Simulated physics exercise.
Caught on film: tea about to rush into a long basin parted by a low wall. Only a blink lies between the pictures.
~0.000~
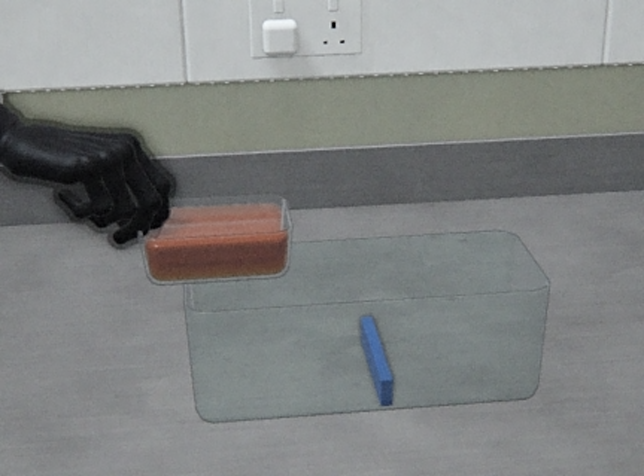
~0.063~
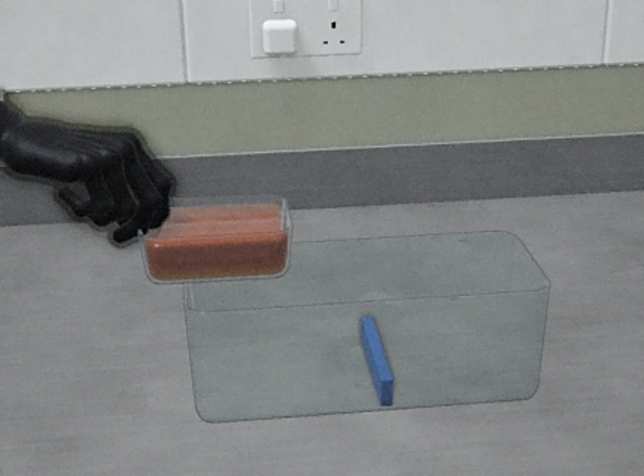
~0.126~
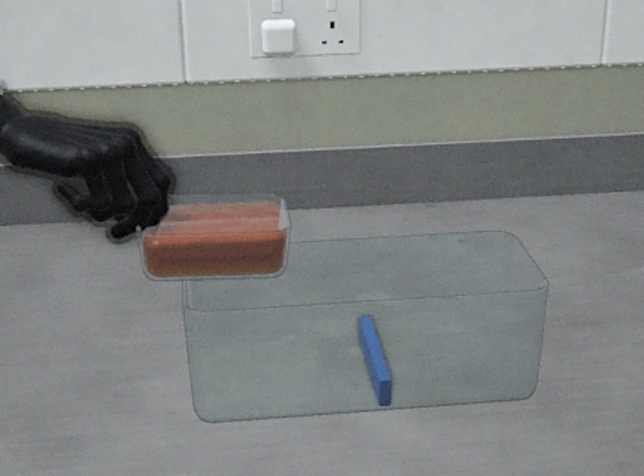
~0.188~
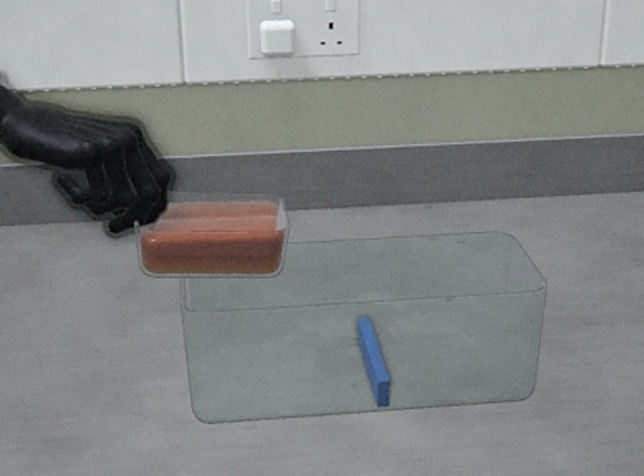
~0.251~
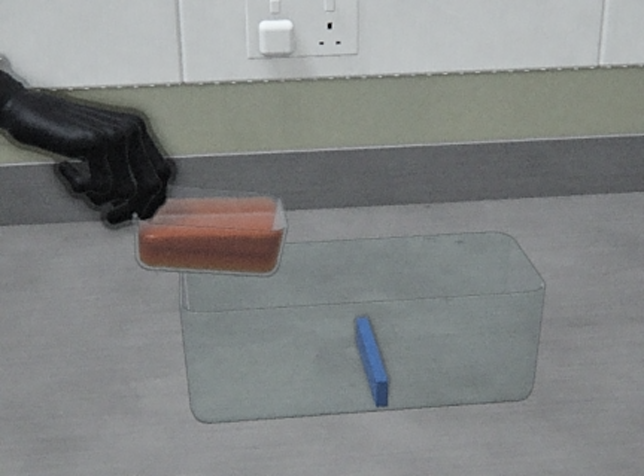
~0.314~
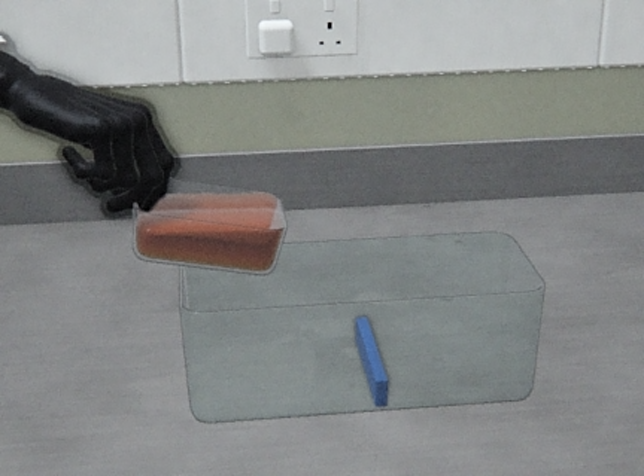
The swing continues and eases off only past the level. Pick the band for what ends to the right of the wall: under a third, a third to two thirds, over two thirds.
In the end between a third and two thirds is right of the wall.
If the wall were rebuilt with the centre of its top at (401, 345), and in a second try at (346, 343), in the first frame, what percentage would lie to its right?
First some 15, then 80 per cent.
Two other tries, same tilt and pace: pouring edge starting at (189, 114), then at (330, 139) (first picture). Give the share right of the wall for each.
Roughly 15 per cent, and 85 per cent.
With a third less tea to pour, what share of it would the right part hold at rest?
Roughly 20 in a hundred.
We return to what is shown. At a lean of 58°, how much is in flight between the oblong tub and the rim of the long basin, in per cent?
About 30 per cent.
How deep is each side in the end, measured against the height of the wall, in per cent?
Left about 30, right about 40.
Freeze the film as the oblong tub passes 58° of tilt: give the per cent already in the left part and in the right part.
The left part 30 per cent, the right part 5.
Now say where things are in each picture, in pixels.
In the first frame, tilt 0°; pouring edge (289, 213); surface from (144, 225) to (286, 218); the long basin's rim runs from (186, 281) to (532, 260); the wall's top is at (376, 348).
In the second frame, tilt 0°; pouring edge (289, 213); surface from (144, 224) to (285, 217).
In the third frame, tilt 2°; pouring edge (287, 213); surface from (142, 222) to (284, 215).
In the fourth frame, tilt 4°; pouring edge (285, 214); surface from (140, 220) to (283, 213).
In the fifth frame, tilt 7°; pouring edge (284, 214); surface from (138, 216) to (281, 211).
In the sixth frame, tilt 11°; pouring edge (283, 214); surface from (137, 211) to (282, 206).
A moment on, the oblong tub is tipped part way and 32 per cent is still to pour, 28 is left of the wall and 7 right of it.
Next, the oblong tub is tipped on its side and 7 per cent is still to pour, 40 is left of the wall and 49 right of it.
Then the oblong tub is tipped on its side and 0 per cent is still to pour, 49 is left of the wall and 49 right of it.
Later the oblong tub is tipped on its side and 0 per cent is still to pour, 50 is left of the wall and 49 right of it.
In the end 50 per cent lies left of the wall, 50 right of it and 0 outside.
